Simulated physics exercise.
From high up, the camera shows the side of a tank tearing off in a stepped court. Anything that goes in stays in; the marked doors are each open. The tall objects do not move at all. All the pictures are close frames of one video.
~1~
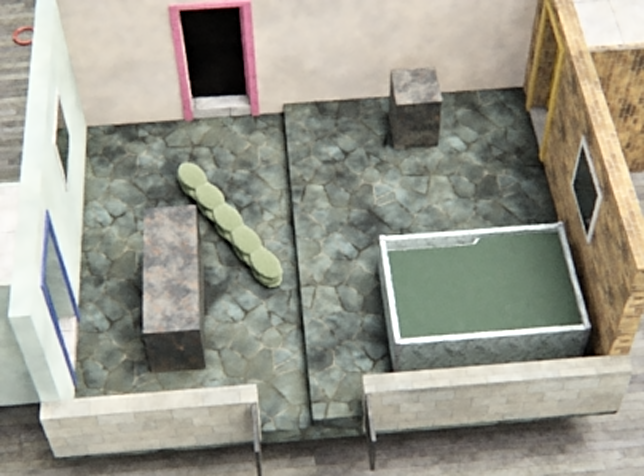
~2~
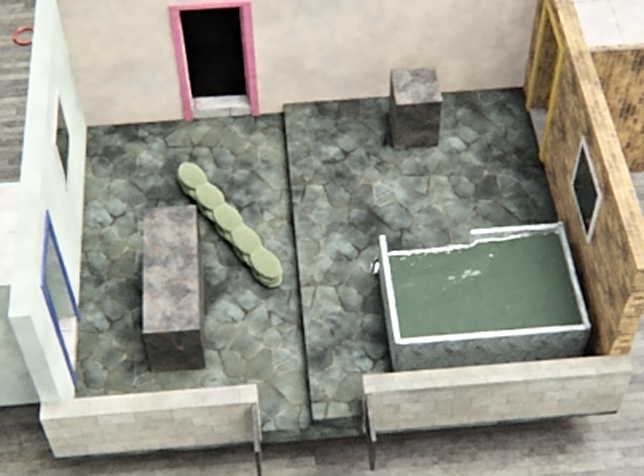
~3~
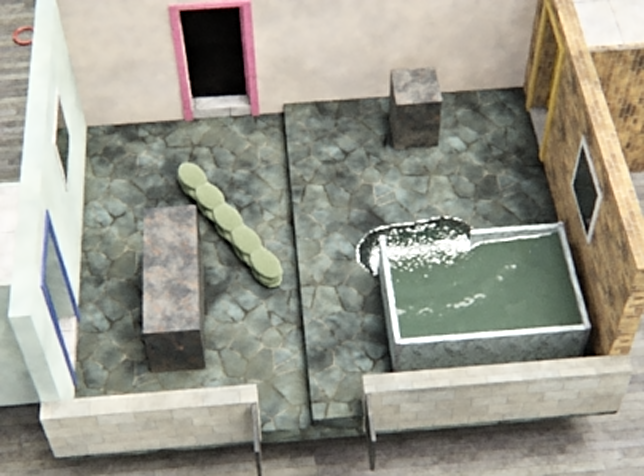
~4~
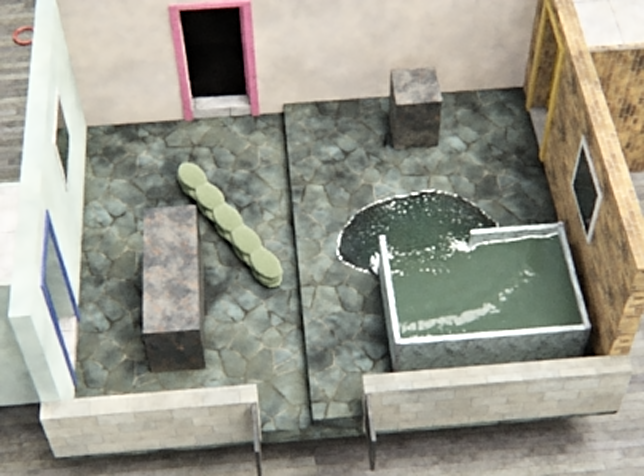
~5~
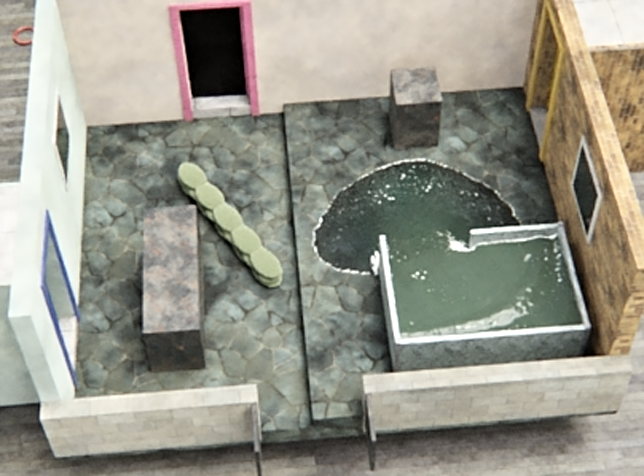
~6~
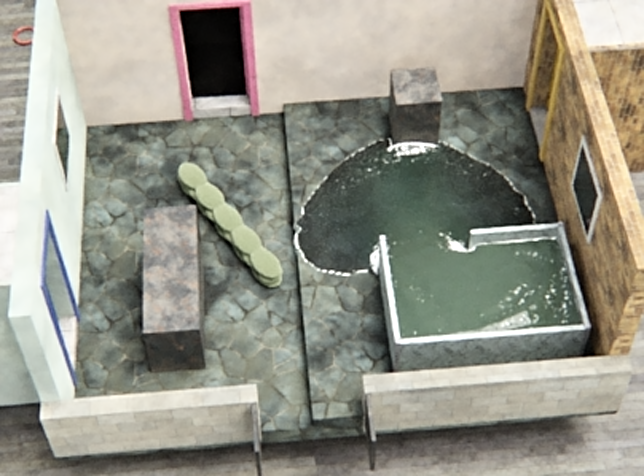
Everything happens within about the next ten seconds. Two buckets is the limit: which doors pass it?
One by one: Blue door: Two buckets or fewer. Pink door: Two buckets or fewer. Yellow door: More than two buckets.
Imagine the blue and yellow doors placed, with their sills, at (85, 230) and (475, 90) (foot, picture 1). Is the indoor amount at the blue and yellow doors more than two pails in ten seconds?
Result - the blue one stays within limits while the yellow one exceeds the limit.
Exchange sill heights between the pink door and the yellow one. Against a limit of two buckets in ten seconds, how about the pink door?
I'd say the pink door breaks the cap in that case.
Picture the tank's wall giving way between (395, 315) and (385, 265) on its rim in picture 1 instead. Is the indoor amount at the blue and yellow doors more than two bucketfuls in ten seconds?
I'd say the blue door lets in too little, and the yellow door lets in too little.
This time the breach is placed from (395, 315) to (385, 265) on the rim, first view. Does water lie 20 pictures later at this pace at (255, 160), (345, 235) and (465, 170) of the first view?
Soaked, untouched, untouched.
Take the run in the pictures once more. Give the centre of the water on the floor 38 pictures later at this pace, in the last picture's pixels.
It is around (335, 215).
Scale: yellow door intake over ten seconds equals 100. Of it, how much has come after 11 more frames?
Share at that point: Close to 0 in a hundred.
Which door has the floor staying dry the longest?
My answer is the blue door.
A moment on, water covers 35 % of the floor; the blue door not reached, the pink door not reached, the yellow door wet at the sill, nothing in.
Next, water covers 45 % of the floor; the blue door not reached, the pink door wet at the sill, nothing in, the yellow door under two buckets in.
Then, water covers 55 % of the floor; the blue door not reached, the pink door wet at the sill, nothing in, the yellow door over two buckets in.
Later, water covers 75 % of the floor; the blue door wet at the sill, nothing in, the pink door wet at the sill, nothing in, the yellow door far over two buckets in.
In the end, water covers 90 % of the floor; the blue door wet at the sill, nothing in, the pink door wet at the sill, nothing in, the yellow door far over two buckets in.
